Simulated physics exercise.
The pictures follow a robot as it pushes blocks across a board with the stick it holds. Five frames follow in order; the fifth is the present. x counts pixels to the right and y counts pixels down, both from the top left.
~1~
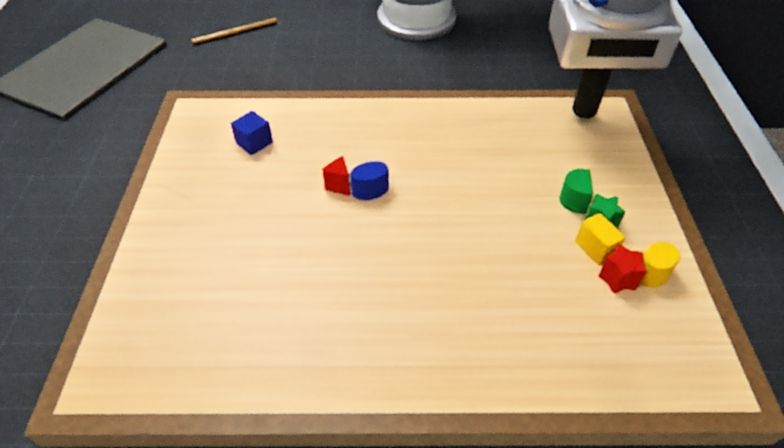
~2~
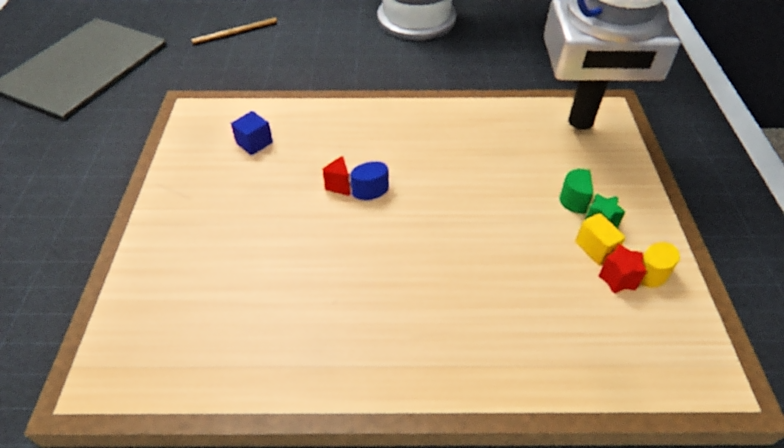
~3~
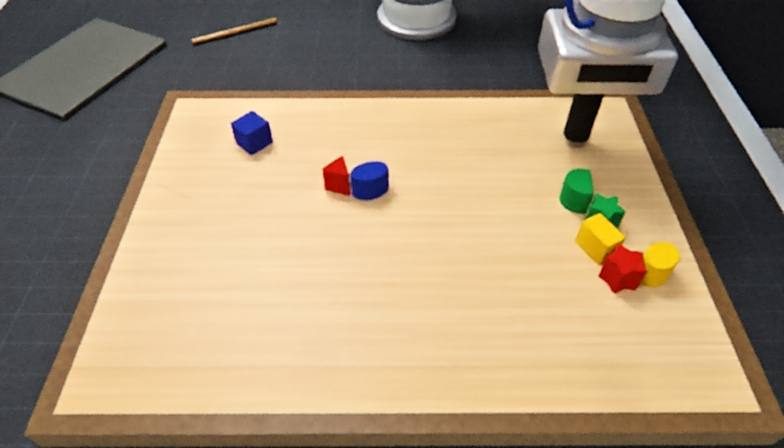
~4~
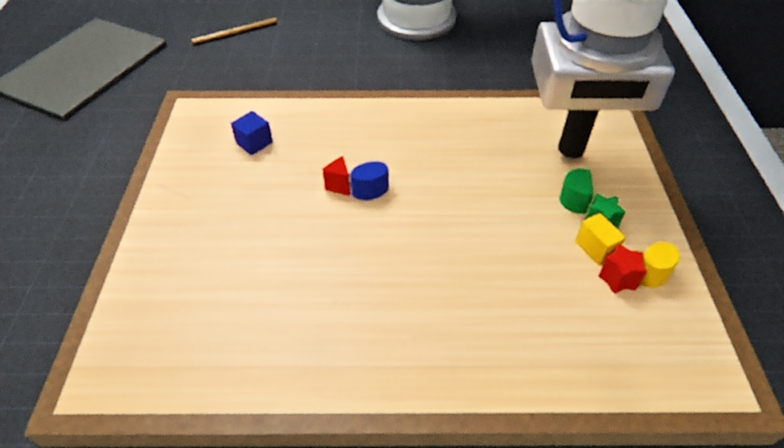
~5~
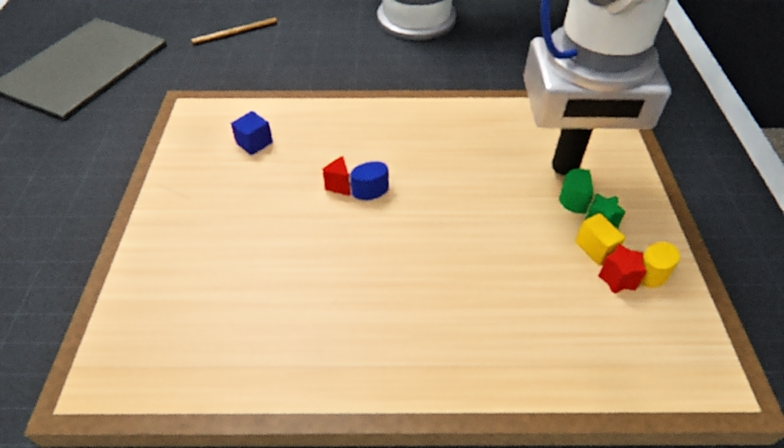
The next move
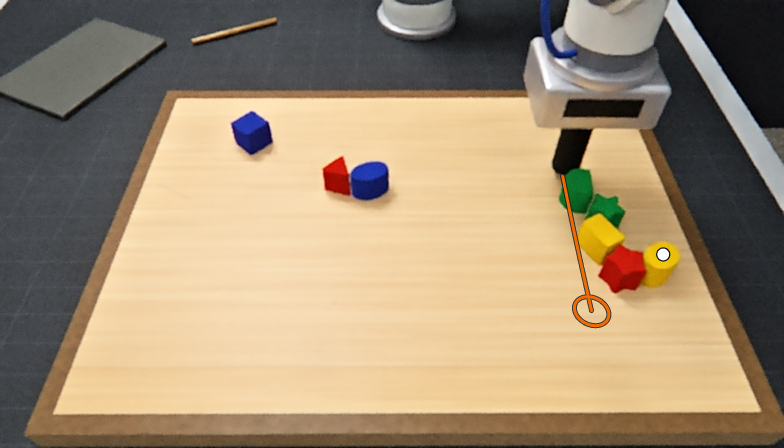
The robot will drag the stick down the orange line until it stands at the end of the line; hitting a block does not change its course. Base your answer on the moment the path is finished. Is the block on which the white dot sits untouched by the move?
I expect so.
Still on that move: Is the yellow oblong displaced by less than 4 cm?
No, I don't think so.
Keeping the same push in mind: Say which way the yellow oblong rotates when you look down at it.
Overhead view: Anti-clockwise.
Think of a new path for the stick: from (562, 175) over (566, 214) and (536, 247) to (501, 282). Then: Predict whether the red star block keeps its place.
Its place changes.
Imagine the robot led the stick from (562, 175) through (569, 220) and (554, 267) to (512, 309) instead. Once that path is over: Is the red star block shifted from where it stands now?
Yes, that is what happens.
The drawn path runs in a line from (562, 175) to (592, 311); the dot is on the yellow oval.
On the path given first. One third of the way, stick at (573, 206); green half-round block at (591, 219); yellow oblong at (615, 249); green star block at (617, 211), turned 25° anticlockwise.
Two thirds of the way, stick at (583, 252); green half-round block at (606, 268); yellow oblong at (645, 293), turned 40° anticlockwise; green star block at (617, 211), turned 30° anticlockwise.
At the end, stick at (595, 303); green half-round block at (620, 325); yellow oblong at (647, 295), turned 50° anticlockwise; green star block at (617, 211), turned 30° anticlockwise; yellow oval not moved.
